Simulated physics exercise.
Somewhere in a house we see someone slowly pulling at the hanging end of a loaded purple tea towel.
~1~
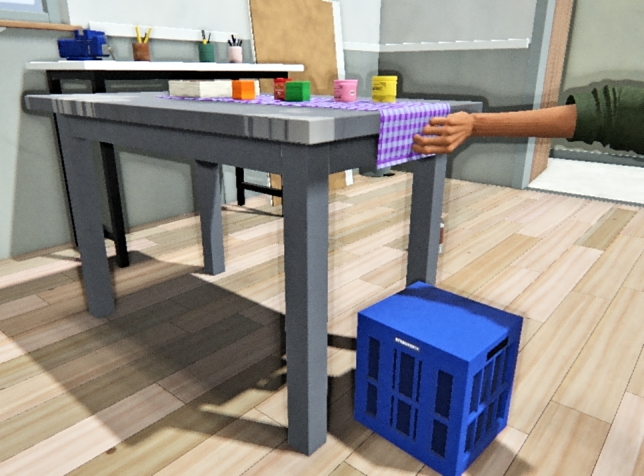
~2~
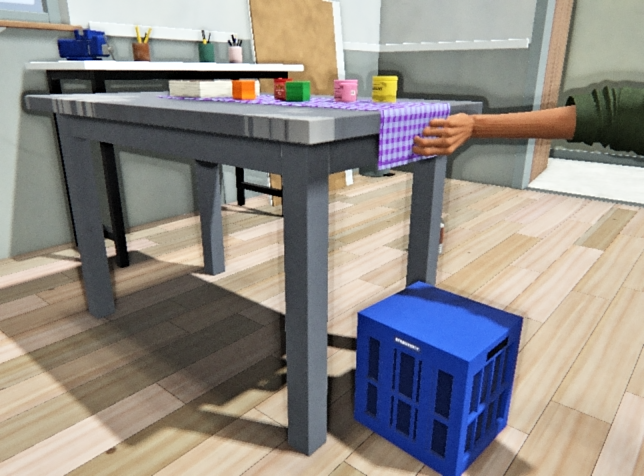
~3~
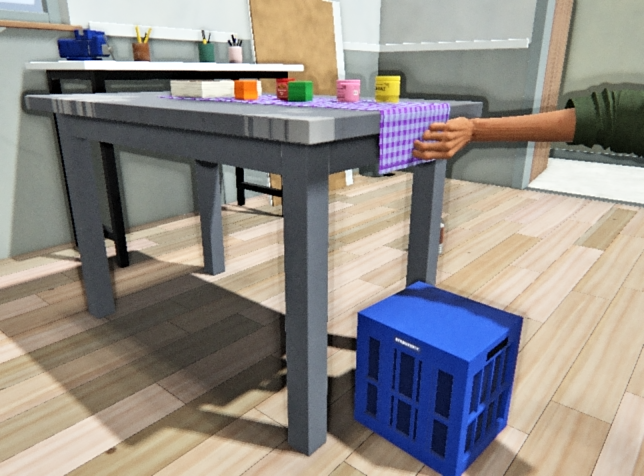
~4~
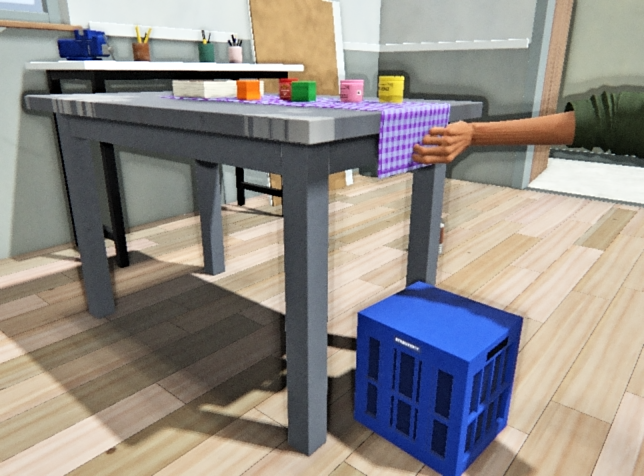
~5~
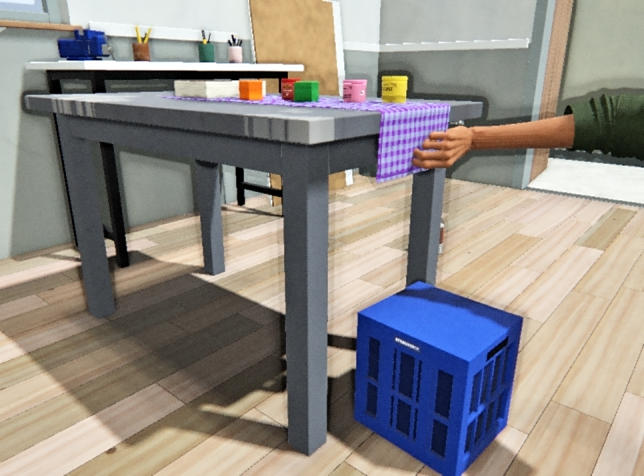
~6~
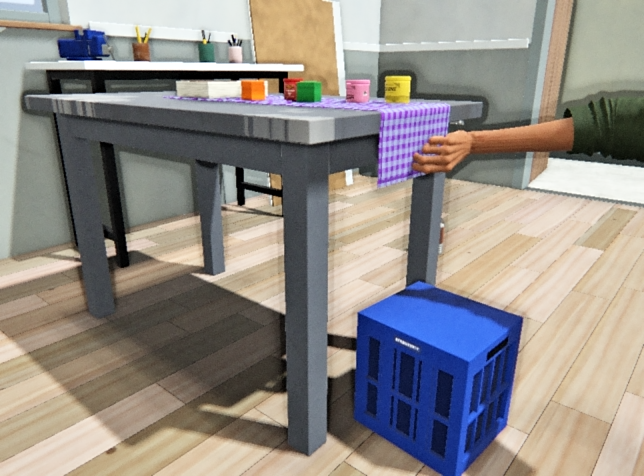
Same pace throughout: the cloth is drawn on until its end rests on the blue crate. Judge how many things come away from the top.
Three things come away.
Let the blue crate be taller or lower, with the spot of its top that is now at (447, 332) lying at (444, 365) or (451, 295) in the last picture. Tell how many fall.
Totals 4, 2.
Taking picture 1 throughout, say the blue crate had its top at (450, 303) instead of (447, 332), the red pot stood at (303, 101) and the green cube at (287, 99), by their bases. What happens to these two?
The red pot keeps its place on top; the green cube stays on.
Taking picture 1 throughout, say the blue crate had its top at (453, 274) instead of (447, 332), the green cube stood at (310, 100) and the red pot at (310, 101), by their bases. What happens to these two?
The green cube? Safe. The red pot? Safe.
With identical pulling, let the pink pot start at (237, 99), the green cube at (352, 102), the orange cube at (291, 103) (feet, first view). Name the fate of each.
In the end the pink pot is still on top, the green cube is no longer on top, and the orange cube is no longer on top.
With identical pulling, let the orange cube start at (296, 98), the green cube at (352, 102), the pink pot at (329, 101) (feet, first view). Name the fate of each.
Short version: Orange cube stays, green cube drops, pink pot drops.
A little later, hem near (412, 251); yellow pot gone.
Next, hem on the crate; yellow pot, pink pot and green cube gone.
When it is over, hem on the crate; yellow pot, pink pot and green cube gone. The answer is three.
